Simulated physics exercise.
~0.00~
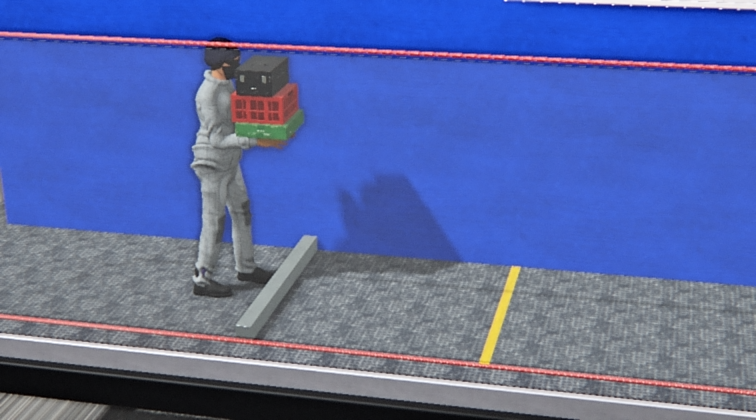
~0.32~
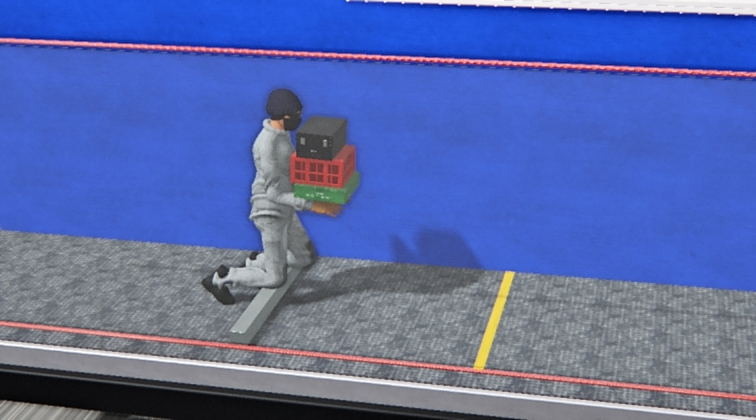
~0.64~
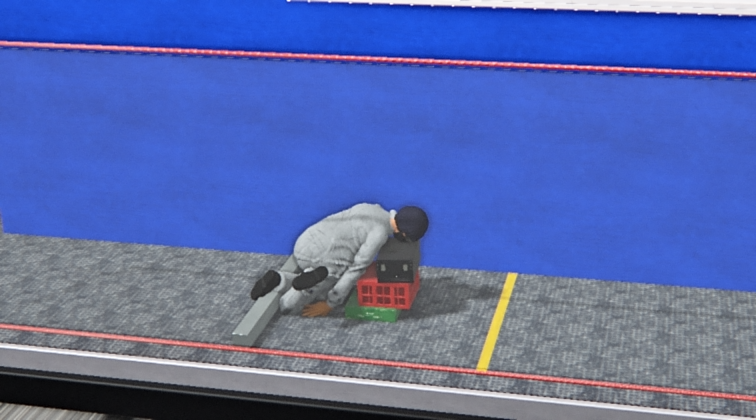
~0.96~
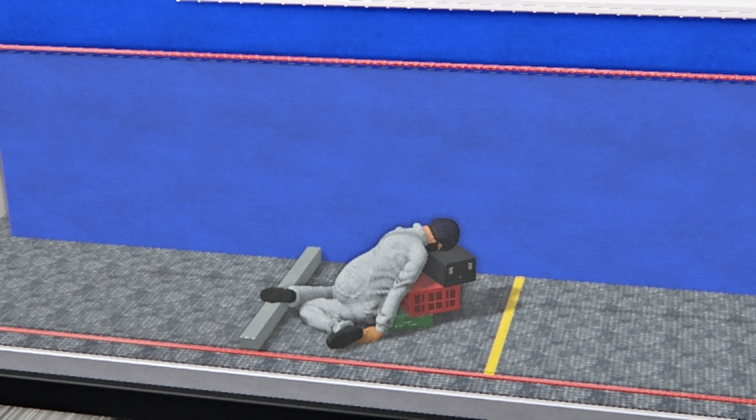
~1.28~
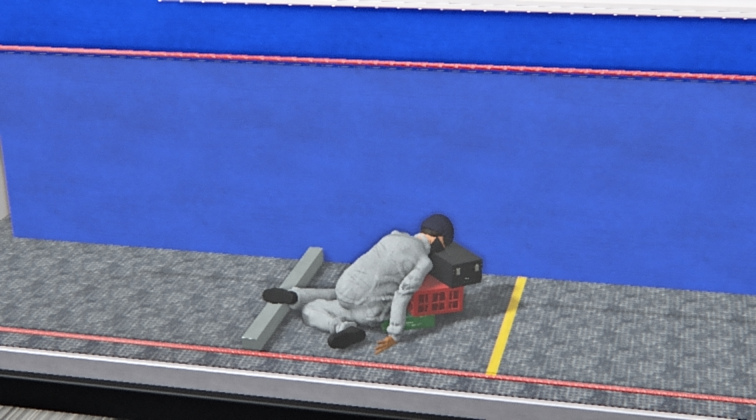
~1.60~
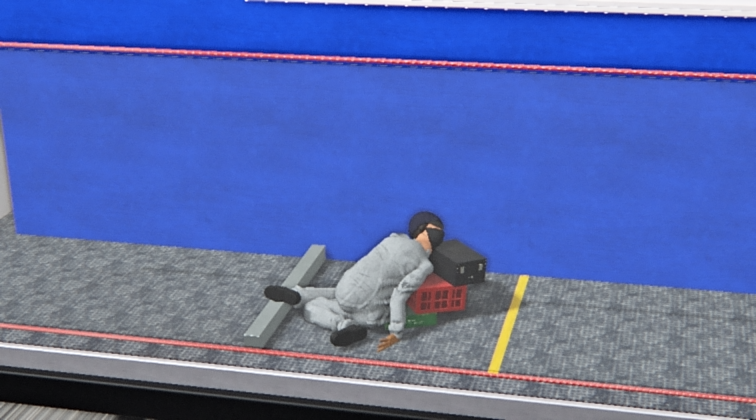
Masked figure in grey carrying stacked boxes tripping over a floor rail, falling rightward and slumping against them before a yellow line.
